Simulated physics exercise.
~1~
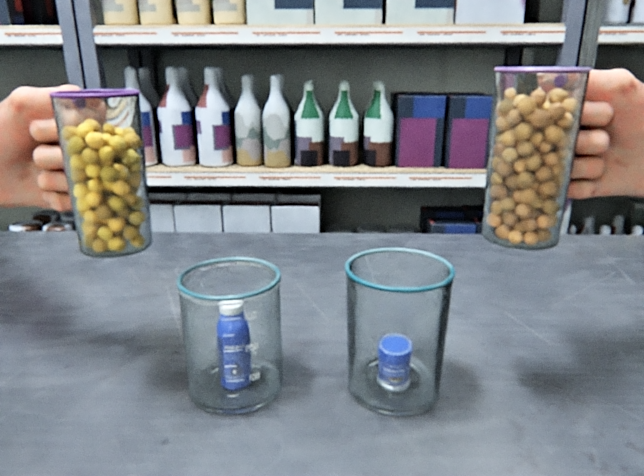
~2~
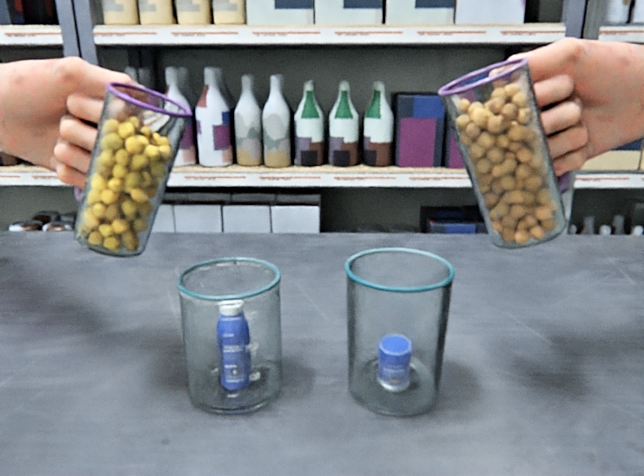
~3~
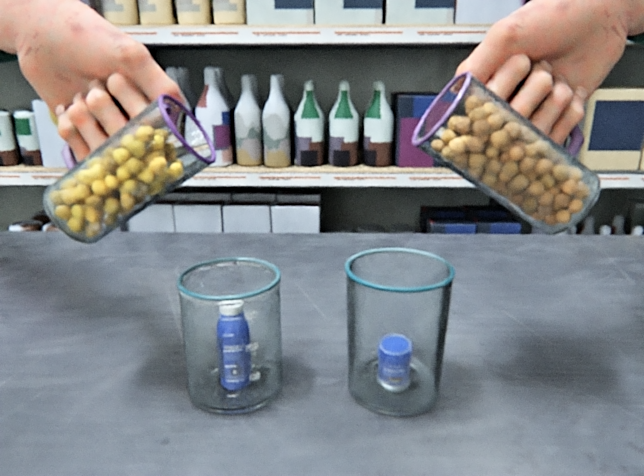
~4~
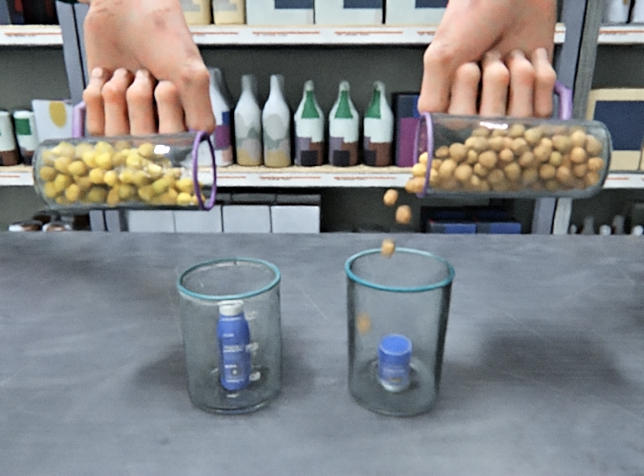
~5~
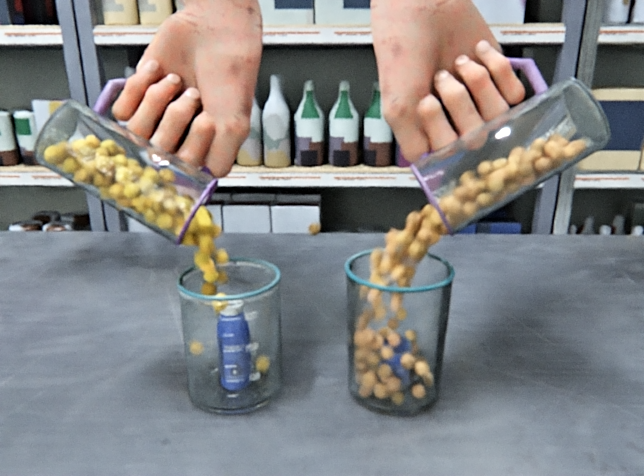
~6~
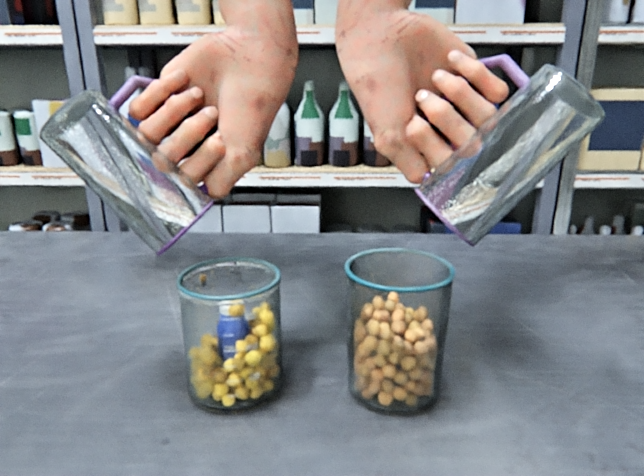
Two hands hold clear, purple-rimmed cups, one of yellow-green pieces at left and one of tan pieces at right, above a dark grey table seen from the front and slightly above, with shelves of bottles and boxes behind. Below stand two clear, teal-rimmed containers, the left holding a tall blue bottle and the right a short blue one. The hands tip the cups inward, and tan pieces begin falling first. Then both cups tilt further and pour together until they are empty. Finally, the left bottle still shows above the yellow pieces, while the tan ones cover the right one.
